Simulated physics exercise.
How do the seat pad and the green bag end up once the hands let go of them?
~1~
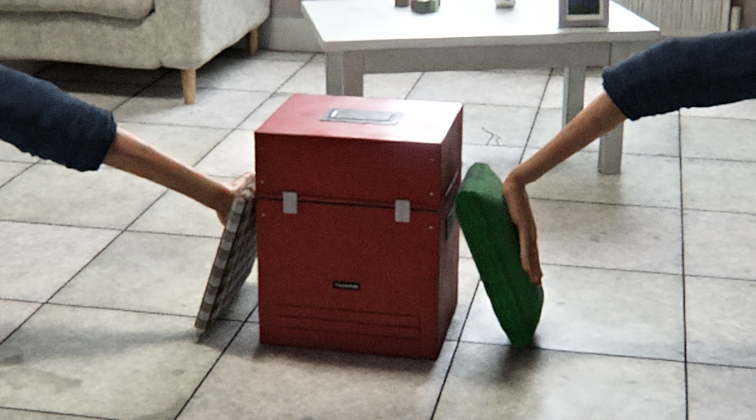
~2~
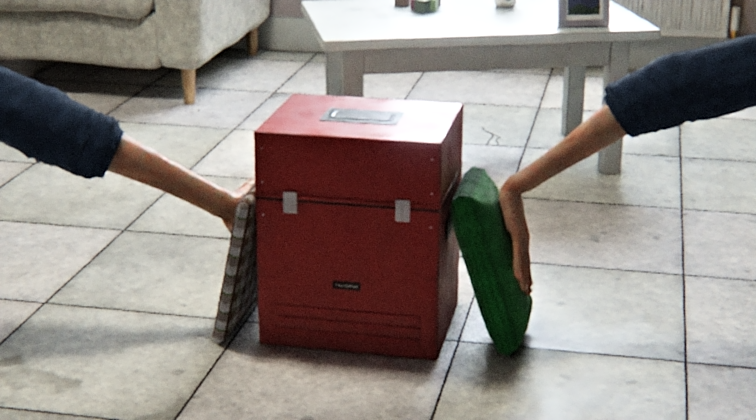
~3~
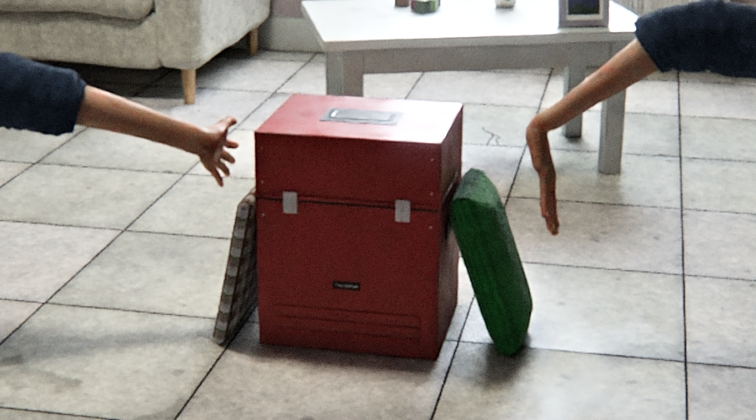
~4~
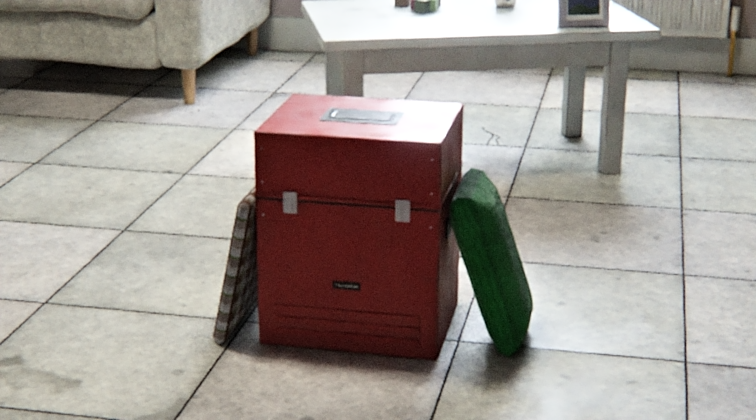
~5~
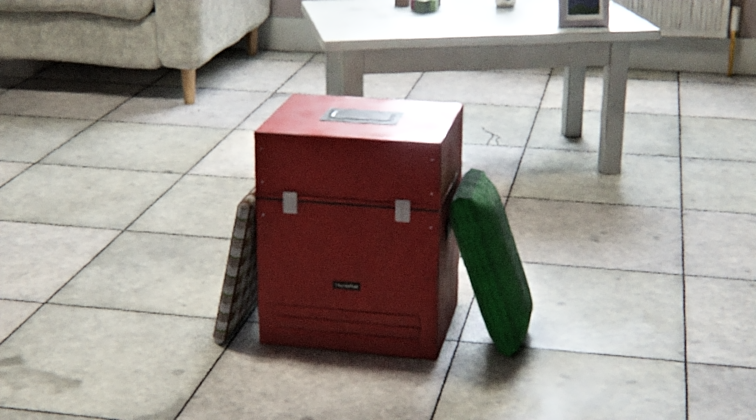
Both stay propped against the red chest, with the brown seat pad leaning on the left side and the green soft bag leaning on the right.
